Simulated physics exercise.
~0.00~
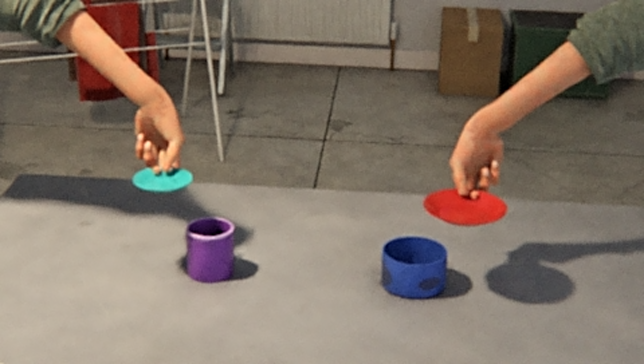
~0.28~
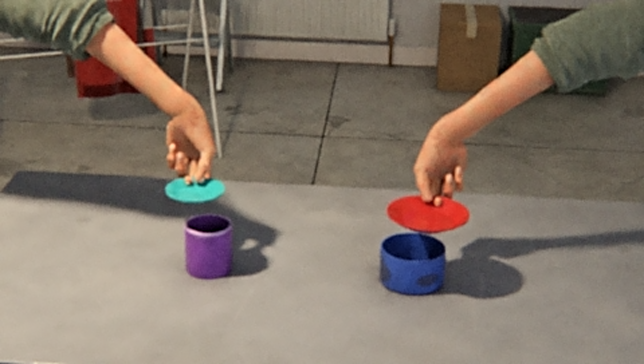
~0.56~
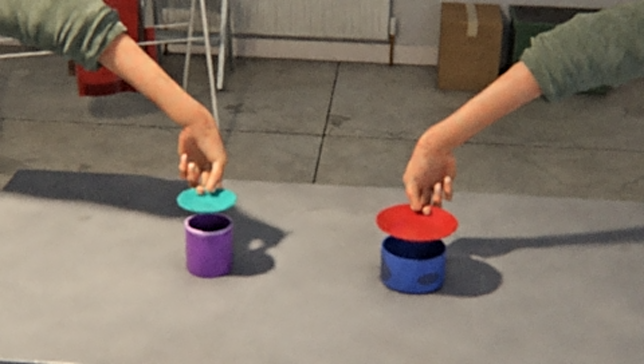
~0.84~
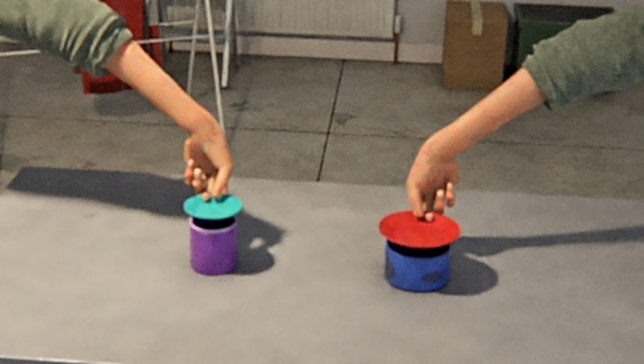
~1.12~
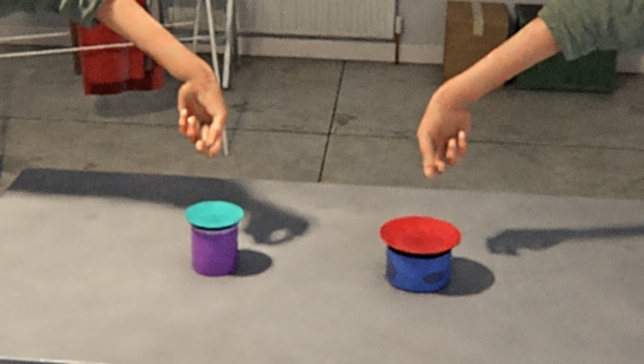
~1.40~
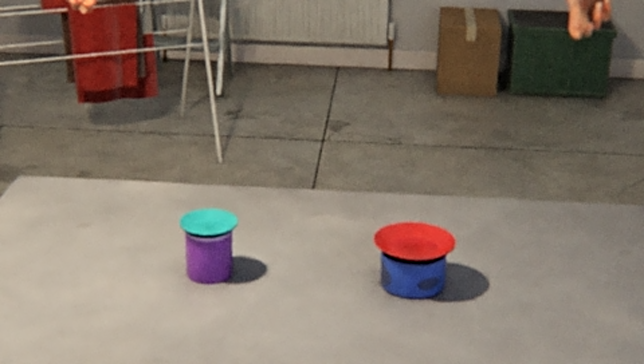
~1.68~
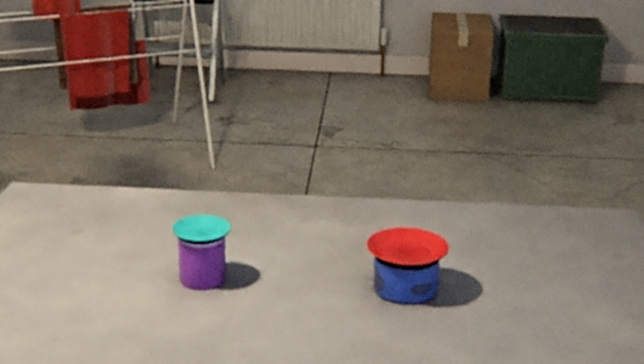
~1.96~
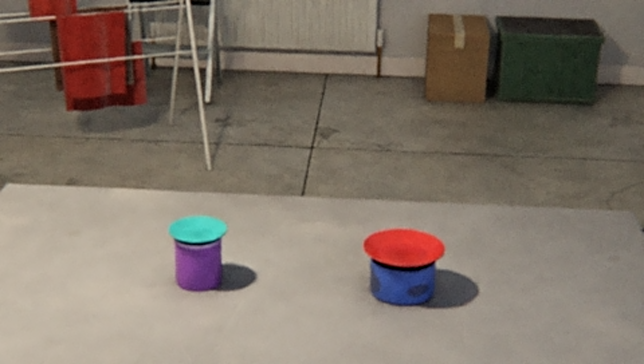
In a room with a concrete floor, a slightly swaying camera looks down at a grey tabletop, with a drying rack, a cardboard box and a green bin behind. An open purple container stands on the left and a wider, open blue one on the right. Two hands reach in from either side, the left holding a small turquoise disc and the right a larger red disc. They bring the discs inward over the containers and lower them onto the rims. The hands let go and withdraw, leaving each disc resting on top, covering its container.
